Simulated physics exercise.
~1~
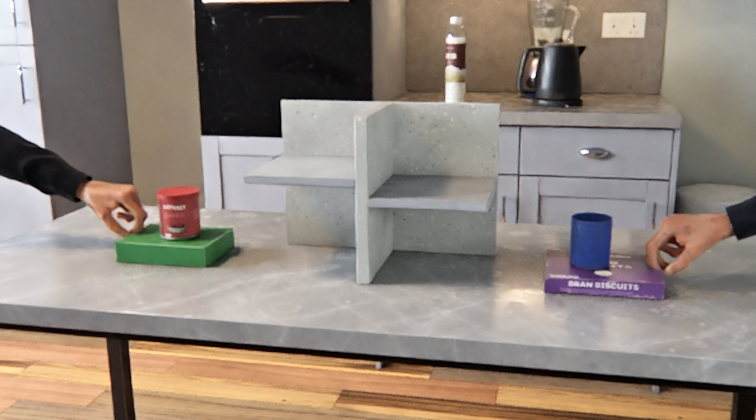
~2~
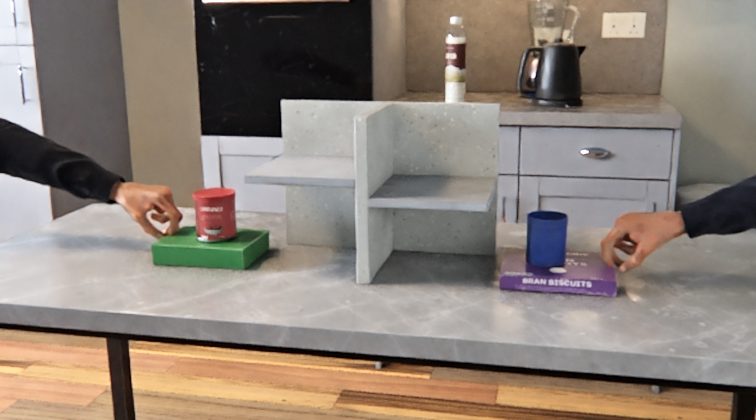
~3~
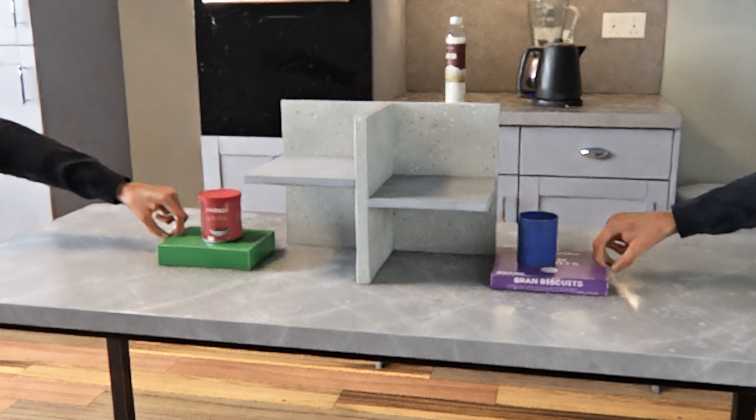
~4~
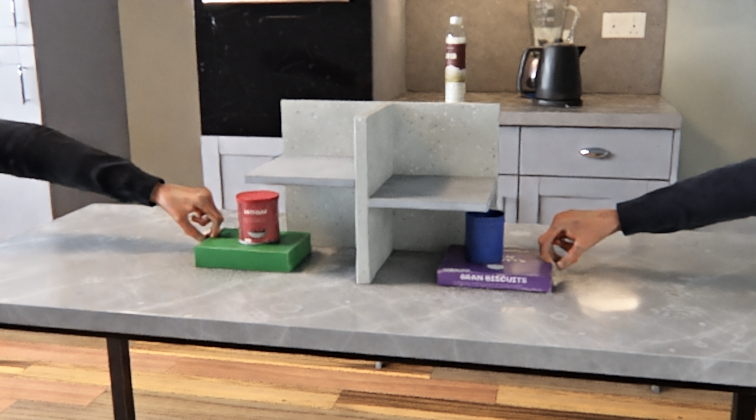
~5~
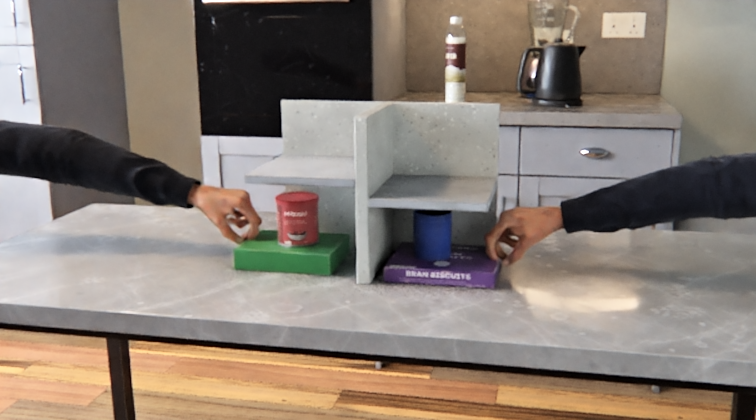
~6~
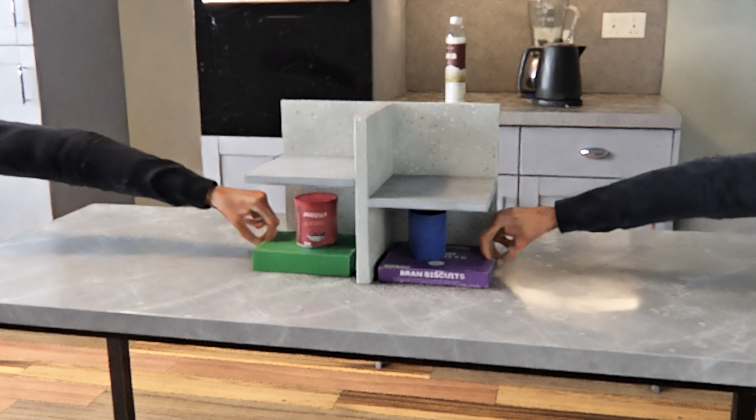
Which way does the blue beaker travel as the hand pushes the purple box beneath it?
The blue beaker travels to the left, riding on the purple box as it slides toward the middle of the shelf unit.
